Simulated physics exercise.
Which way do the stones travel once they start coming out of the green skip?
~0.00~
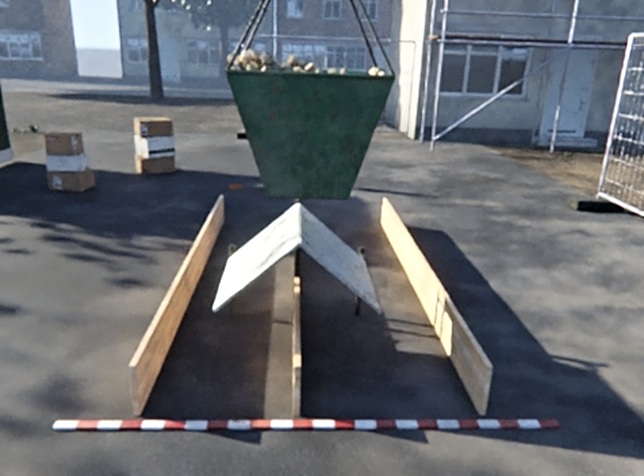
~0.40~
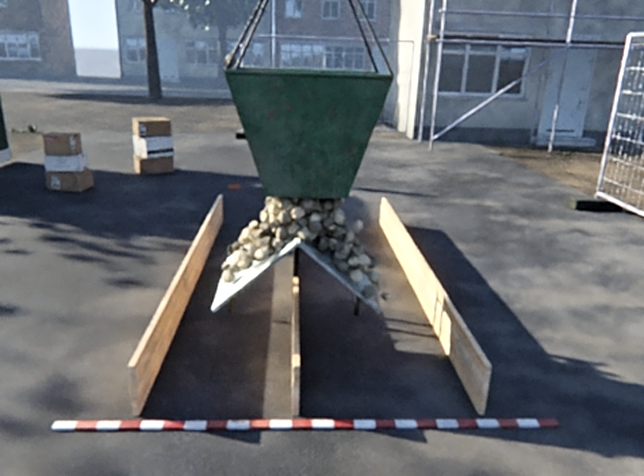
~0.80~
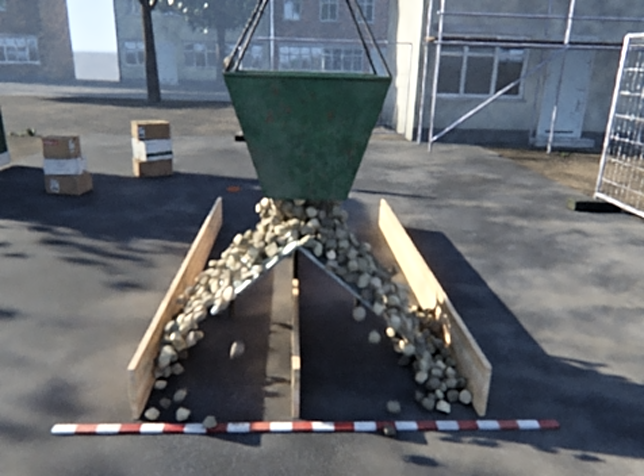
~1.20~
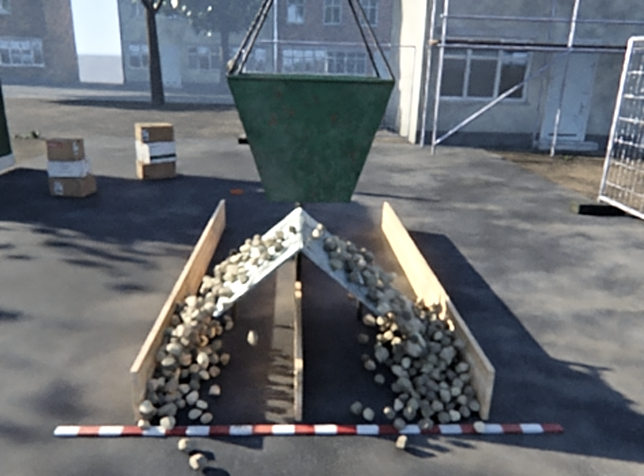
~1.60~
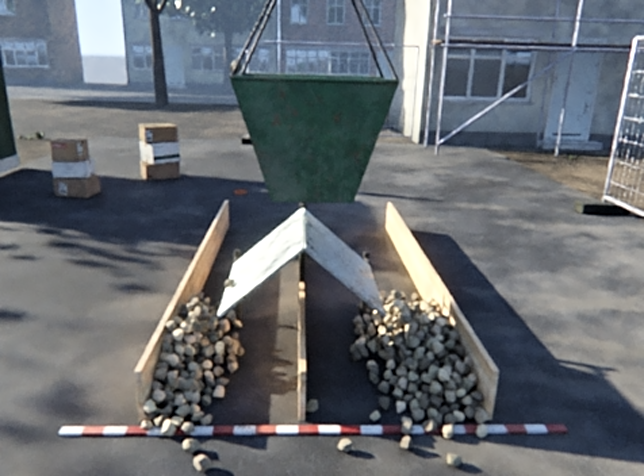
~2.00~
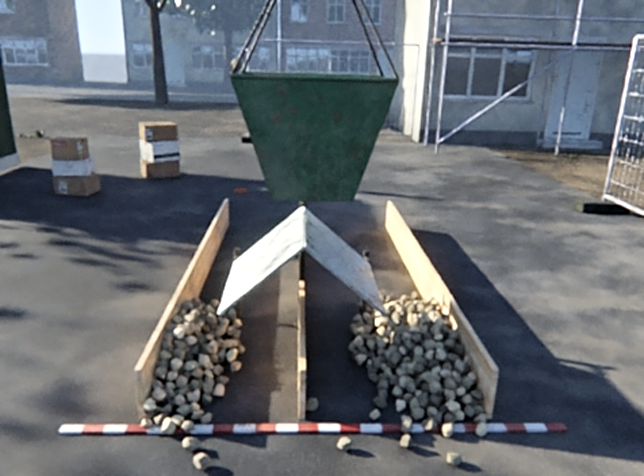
The stones move down, dropping onto the sloped steel and sliding to the ground on both sides.
